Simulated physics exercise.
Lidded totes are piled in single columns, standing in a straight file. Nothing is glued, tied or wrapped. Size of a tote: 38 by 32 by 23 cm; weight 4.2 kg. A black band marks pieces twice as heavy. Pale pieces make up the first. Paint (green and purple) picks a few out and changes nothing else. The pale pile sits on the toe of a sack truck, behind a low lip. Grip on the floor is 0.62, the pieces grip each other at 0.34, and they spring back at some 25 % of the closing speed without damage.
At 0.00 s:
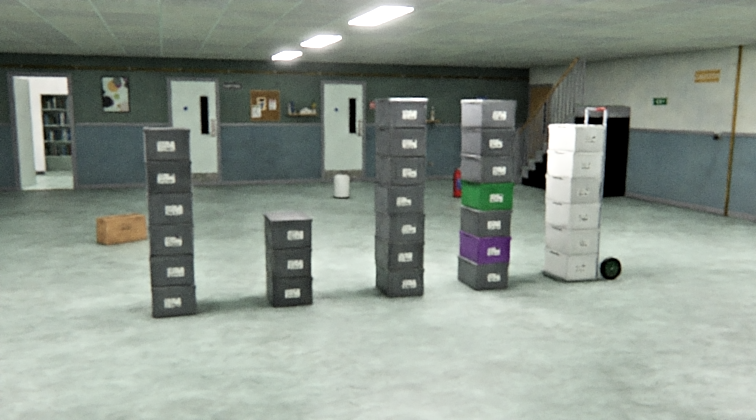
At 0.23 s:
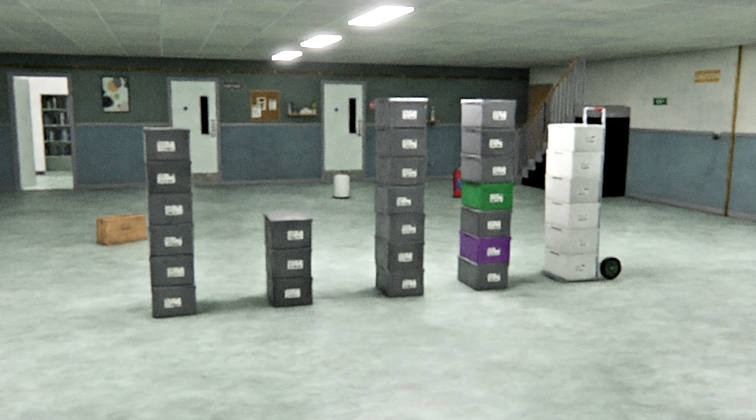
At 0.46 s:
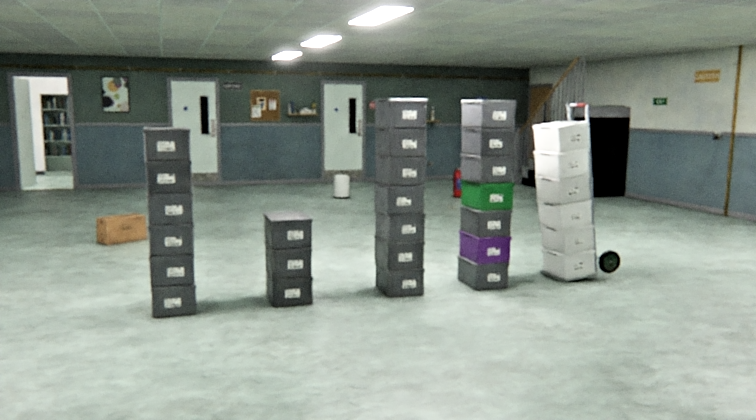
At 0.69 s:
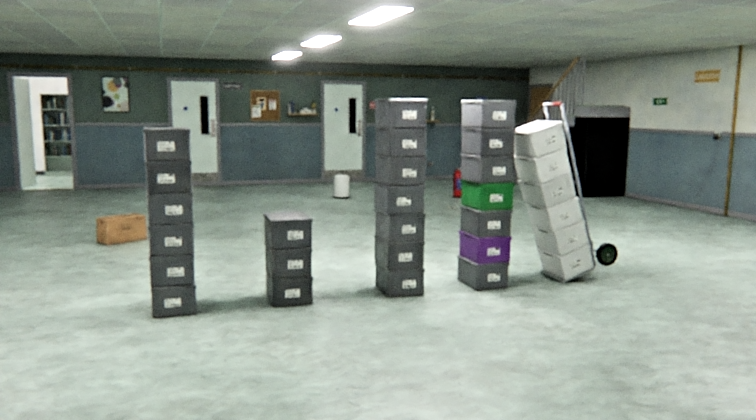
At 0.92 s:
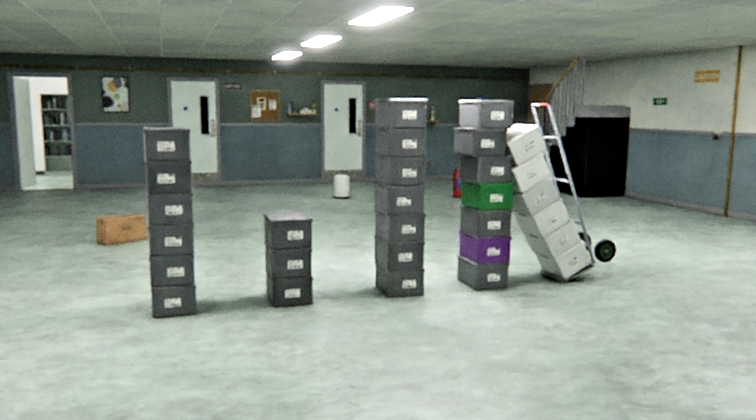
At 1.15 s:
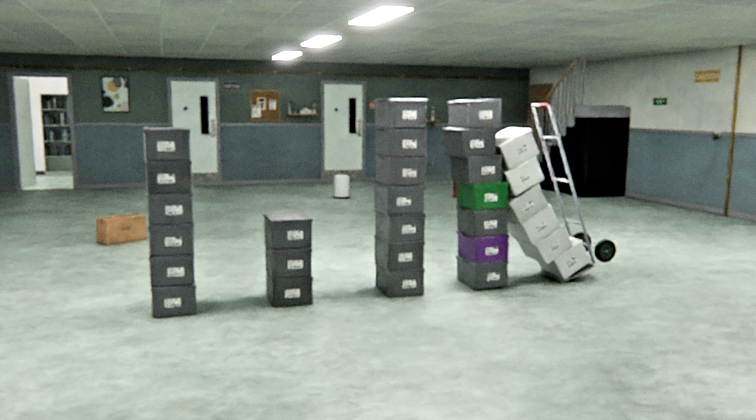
A hand truck carrying a stack of white boxes tilts forward to the left, with nobody seen pushing it. The white stack leans into the neighbouring column of grey, green and purple boxes, nudging its upper boxes left and out of line, while the other grey stacks stay still.
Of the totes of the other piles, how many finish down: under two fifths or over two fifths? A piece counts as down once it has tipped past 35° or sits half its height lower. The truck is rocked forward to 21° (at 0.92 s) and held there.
Over two fifths of them.
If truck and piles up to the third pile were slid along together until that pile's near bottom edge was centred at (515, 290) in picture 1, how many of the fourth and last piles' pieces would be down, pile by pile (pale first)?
In that case fourth 2, last 0.
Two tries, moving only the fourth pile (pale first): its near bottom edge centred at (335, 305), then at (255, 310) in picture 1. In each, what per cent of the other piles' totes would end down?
About 70 and 90 per cent.
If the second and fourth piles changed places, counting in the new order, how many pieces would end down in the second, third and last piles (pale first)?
Then second 0, third 0, last 0.
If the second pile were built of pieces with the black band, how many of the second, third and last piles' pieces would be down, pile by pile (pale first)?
In that case second 0, third 0, last 0.
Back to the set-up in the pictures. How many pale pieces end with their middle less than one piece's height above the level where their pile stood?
The count is 2.
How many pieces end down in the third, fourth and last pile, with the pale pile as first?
Pieces: Third 7, fourth 2, last 5.
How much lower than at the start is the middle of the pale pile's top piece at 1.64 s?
Some 20 cm lower.
By 1.64 s, 6 of the pale pile down; none of the 23 other totes down, 9 disturbed; green tote tilted 17°; purple tote tilted 17°.
By 2.14 s, 6 of the pale pile down; 4 of the 23 other totes down; purple tote tilted 30°; green tote tilted 29°, 13 cm lower.
By 2.60 s, 6 of the pale pile down; 13 of the 23 other totes down; purple tote tilted 54°, 14 cm lower; green tote tilted 53°, 32 cm lower.
By 3.26 s, 6 of the pale pile down; 20 of the 23 other totes down; green tote tilted 54°, 32 cm lower; purple tote tilted 54°, 15 cm lower.
When it is over (4.2 s), 6 of the pale pile down; 20 of the 23 other totes down; purple tote tilted 54°, 15 cm lower; green tote tilted 54°, 33 cm lower. That is 87 per cent. In pixels of the last frame, middles, purple tote near (440, 266), green tote near (400, 236).
